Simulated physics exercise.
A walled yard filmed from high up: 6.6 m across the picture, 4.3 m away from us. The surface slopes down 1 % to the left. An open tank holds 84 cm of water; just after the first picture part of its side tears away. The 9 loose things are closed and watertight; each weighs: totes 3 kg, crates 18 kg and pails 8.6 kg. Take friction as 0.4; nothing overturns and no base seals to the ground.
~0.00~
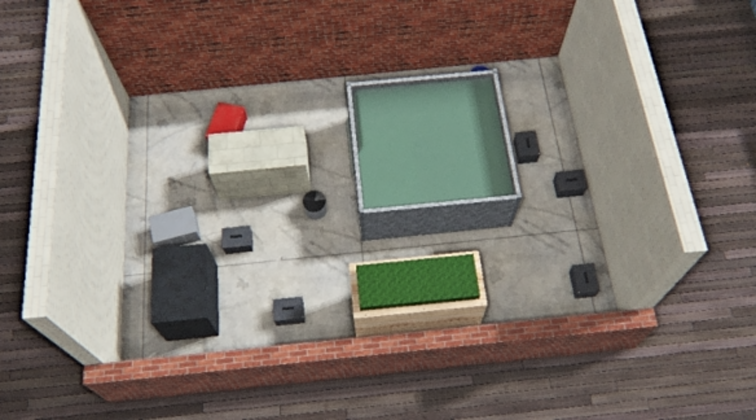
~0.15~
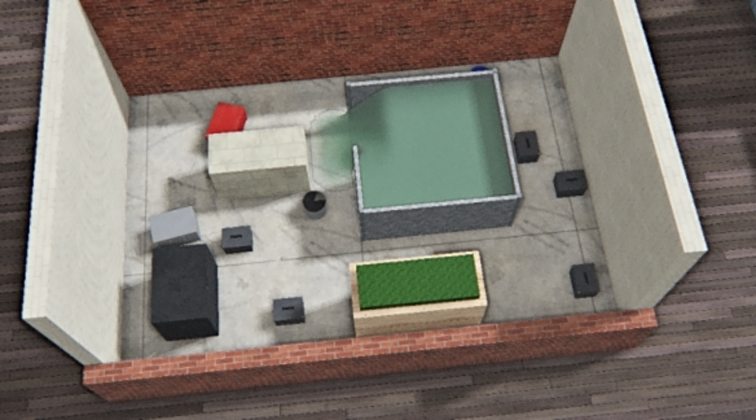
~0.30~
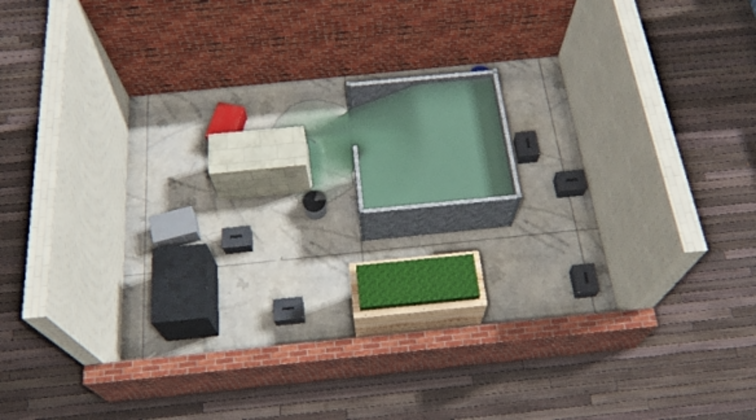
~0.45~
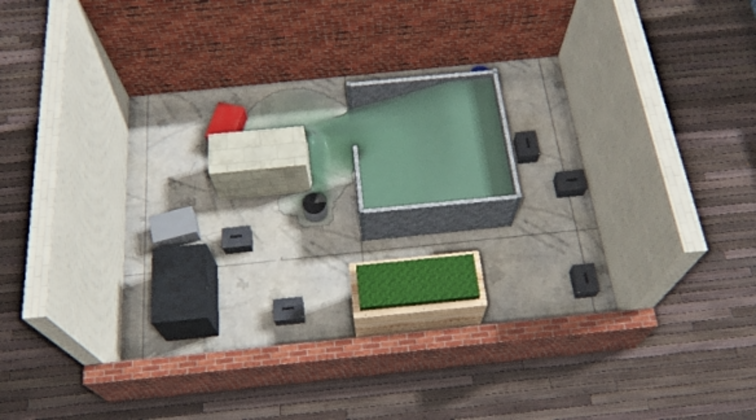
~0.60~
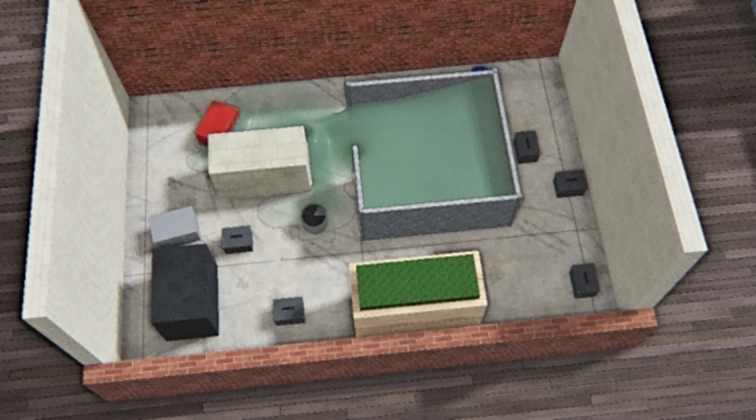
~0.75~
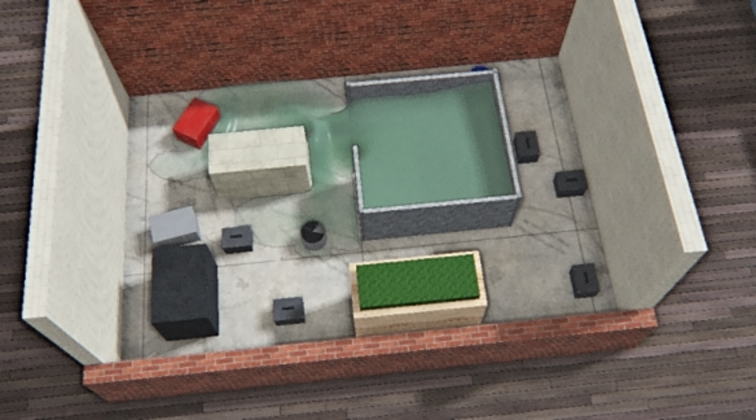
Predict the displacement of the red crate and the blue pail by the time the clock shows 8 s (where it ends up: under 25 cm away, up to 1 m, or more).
Red crate gets carried off; blue pail stays put.
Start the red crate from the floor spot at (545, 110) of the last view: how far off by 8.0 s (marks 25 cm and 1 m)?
It holds its place.
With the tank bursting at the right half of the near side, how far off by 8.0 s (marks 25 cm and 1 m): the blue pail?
Then the blue pail ends far away.
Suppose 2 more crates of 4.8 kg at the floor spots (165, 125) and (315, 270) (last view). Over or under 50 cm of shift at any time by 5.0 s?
In turn: More, over.
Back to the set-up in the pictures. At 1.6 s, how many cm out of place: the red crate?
About 140 cm.
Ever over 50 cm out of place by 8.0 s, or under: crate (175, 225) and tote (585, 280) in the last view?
In turn: Past it, under.
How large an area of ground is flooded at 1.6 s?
About 14 m2.
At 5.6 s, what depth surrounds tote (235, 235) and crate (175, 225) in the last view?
Roughly 14 and 12 cm.
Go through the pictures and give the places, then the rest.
In the first picture, the red crate at (225, 122) rests on the ground; the blue pail at (481, 75) rests on the ground; water covers 3.9 m2; 0 of 9 have shifted.
In the second picture, the red crate at (225, 122), on the bottom; the blue pail at (481, 75), on the bottom; water covers 4.6 m2; 0 of 9 have shifted.
In the third picture, the red crate at (225, 122) rests on the ground; the blue pail at (481, 75) rests on the ground; 5.3 m2 under water; 0 of 9 have shifted.
In the fourth picture, the red crate at (225, 122), on the bottom; the blue pail at (481, 75) rests on the ground; 6.1 m2 under water; 0 of 9 have shifted.
In the fifth picture, the red crate at (217, 121), on the bottom, 12 cm from its start; the blue pail at (481, 75) rests on the ground; 7.0 m2 under water; 2 of 9 have shifted.
In the sixth picture, the red crate at (195, 118) rests on the ground, 45 cm from its start; the blue pail at (481, 75), on the bottom; water covers 8.4 m2; 2 of 9 have shifted.
After 1.6 s the red crate is near (128, 100), 1.3 m from its start, afloat; the blue pail is near (481, 75), 0.0 m from its start, aground; 1 afloat.
After 3.6 s the red crate is near (198, 231), 1.8 m from its start, afloat; the blue pail is near (481, 75), 0.0 m from its start, aground; 4 afloat.
After 5.6 s the red crate is near (335, 192), 2.0 m from its start, afloat; the blue pail is near (481, 75), 0.0 m from its start, aground; 6 afloat.
After 8.0 s the red crate is near (334, 229), 2.4 m from its start, afloat; the blue pail is near (481, 75), 0.0 m from its start, aground; 7 afloat.
